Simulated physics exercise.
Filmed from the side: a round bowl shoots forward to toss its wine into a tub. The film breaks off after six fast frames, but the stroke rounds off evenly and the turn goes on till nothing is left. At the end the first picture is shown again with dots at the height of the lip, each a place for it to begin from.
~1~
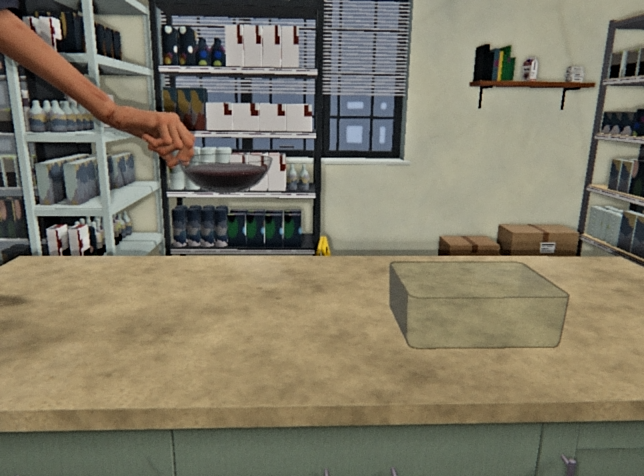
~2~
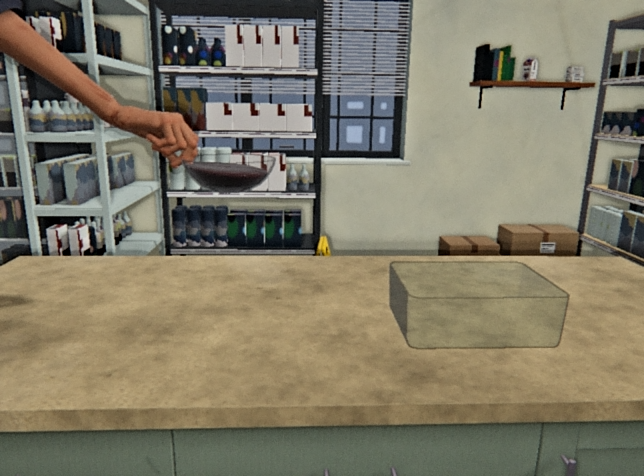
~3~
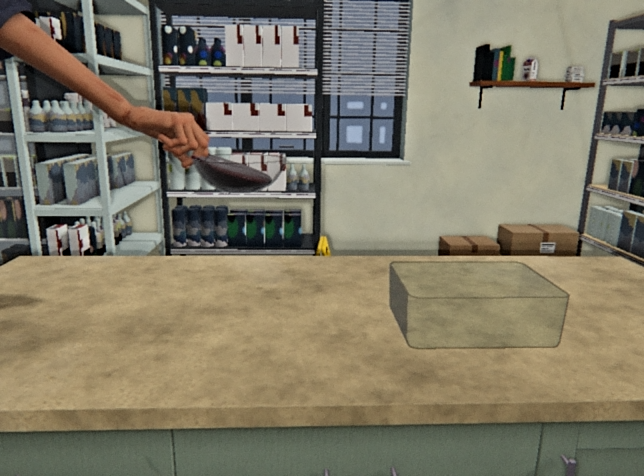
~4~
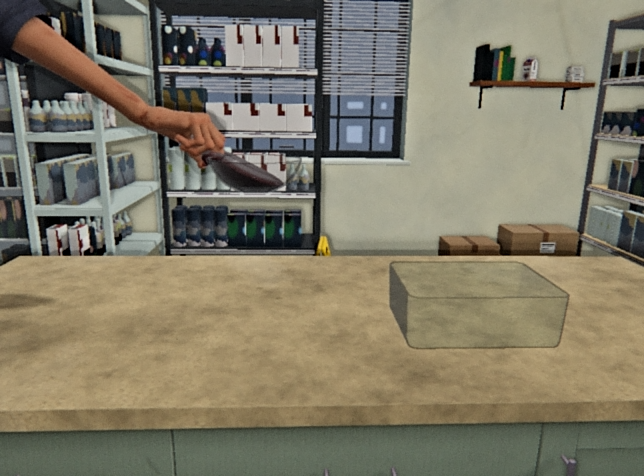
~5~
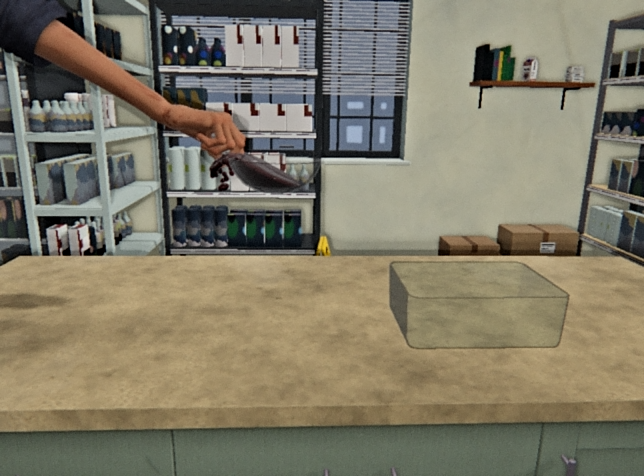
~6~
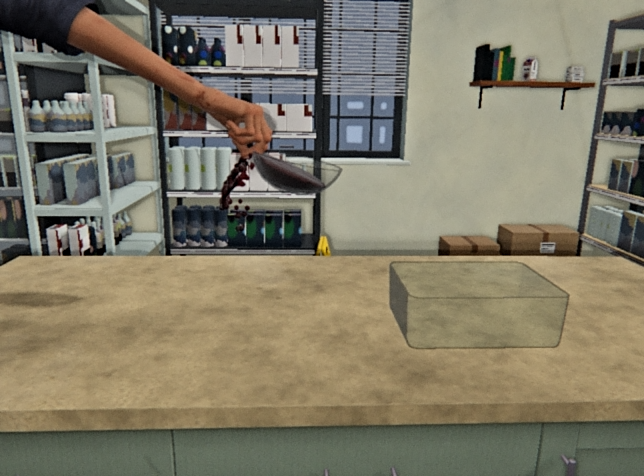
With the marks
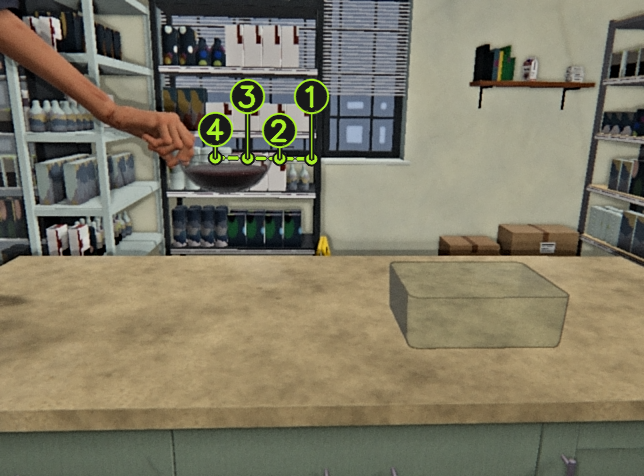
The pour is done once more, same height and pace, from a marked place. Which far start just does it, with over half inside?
I would pick place 3.
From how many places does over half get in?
Three of them.
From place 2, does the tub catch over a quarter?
Yes, clearly.
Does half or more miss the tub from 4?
Yes, that goes wrong.
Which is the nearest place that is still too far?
That is place 4.
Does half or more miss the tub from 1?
No.
In lime, 1 at (311, 158); 2 at (279, 158); 3 at (247, 158); 4 at (215, 157).
Choosing 1, about 67 % lands in the tub, 16 % falls short and 18 % goes beside or beyond.
Choosing 2, about 69 % lands in the tub, 15 % falls short and 16 % goes beside or beyond.
Choosing 3, about 62 % lands in the tub, 24 % falls short and 14 % goes beside or beyond.
Choosing 4, about 29 % lands in the tub, 66 % falls short and 4 % goes beside or beyond.
